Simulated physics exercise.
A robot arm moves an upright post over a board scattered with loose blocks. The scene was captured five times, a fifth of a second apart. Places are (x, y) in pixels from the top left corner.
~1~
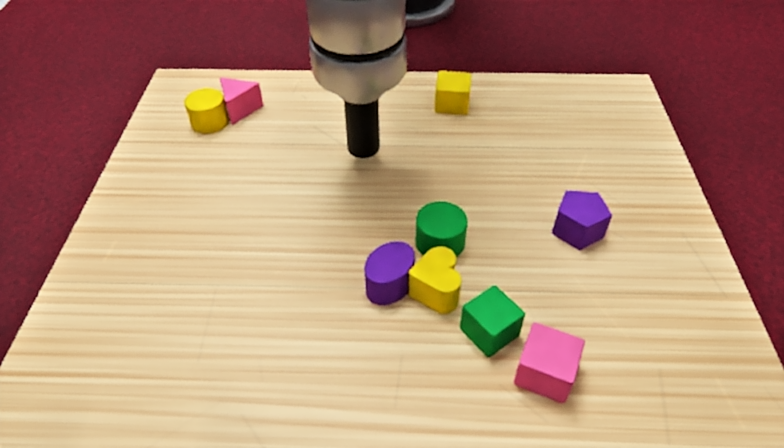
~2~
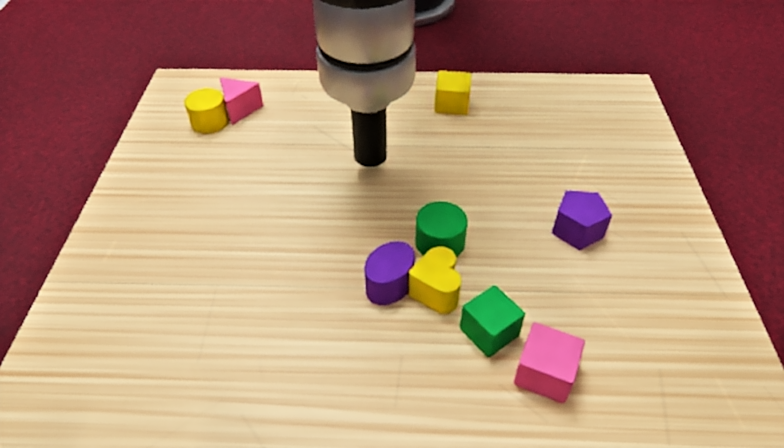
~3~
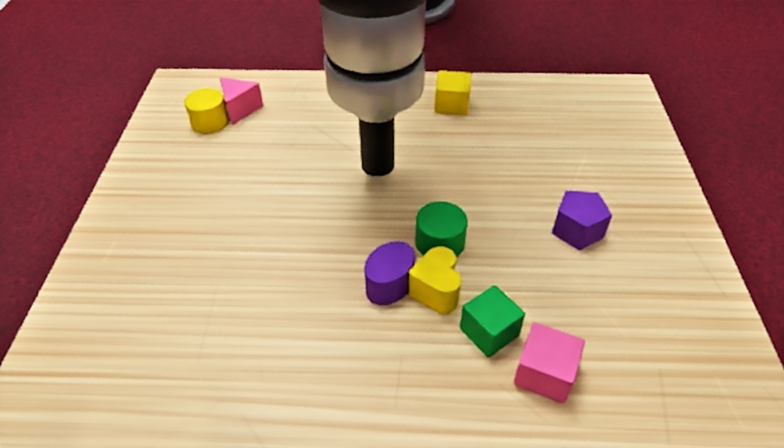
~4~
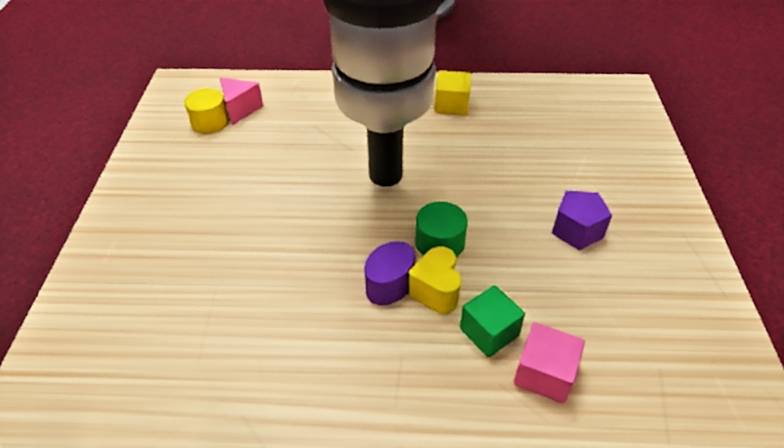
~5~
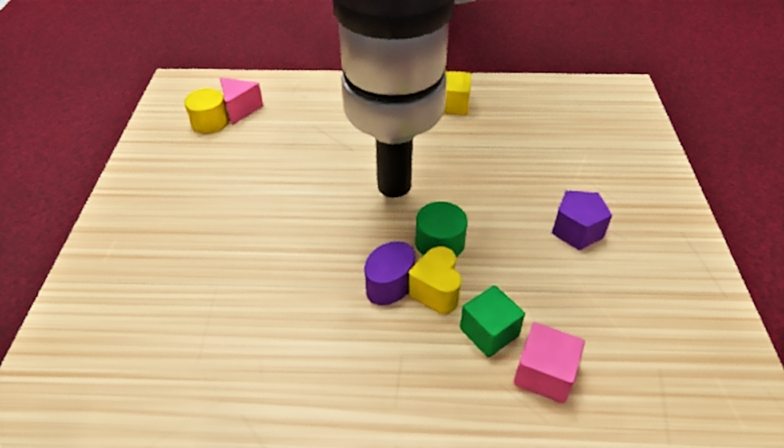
The footage shows a robot arm moving its black upright post a short way down and to the right over a wooden board, nearing a green cylinder, while the scattered purple, yellow, green and pink blocks stay still.
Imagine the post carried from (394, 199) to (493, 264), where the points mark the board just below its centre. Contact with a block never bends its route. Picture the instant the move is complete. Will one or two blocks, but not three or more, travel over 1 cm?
I expect not.
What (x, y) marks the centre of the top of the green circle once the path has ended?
Top centre: (501, 278).
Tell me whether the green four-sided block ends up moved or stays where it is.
From what I can tell, it won't keep its place.
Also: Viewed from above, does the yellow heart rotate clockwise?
I expect so.
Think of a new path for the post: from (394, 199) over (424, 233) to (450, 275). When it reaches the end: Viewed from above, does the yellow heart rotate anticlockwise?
I'd say no.
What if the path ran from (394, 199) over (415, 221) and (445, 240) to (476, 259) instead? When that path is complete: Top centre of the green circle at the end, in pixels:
Just about (505, 269).
The first path, step by step. One third of the way, post at (426, 206); green circle at (448, 224).
Two thirds of the way, post at (460, 228); yellow heart at (439, 283), turned 35° clockwise; green circle at (476, 251).
At the end, post at (495, 252); purple oval unmoved; yellow heart at (440, 287), turned 50° clockwise; green circle at (501, 278); green four-sided block at (496, 327).
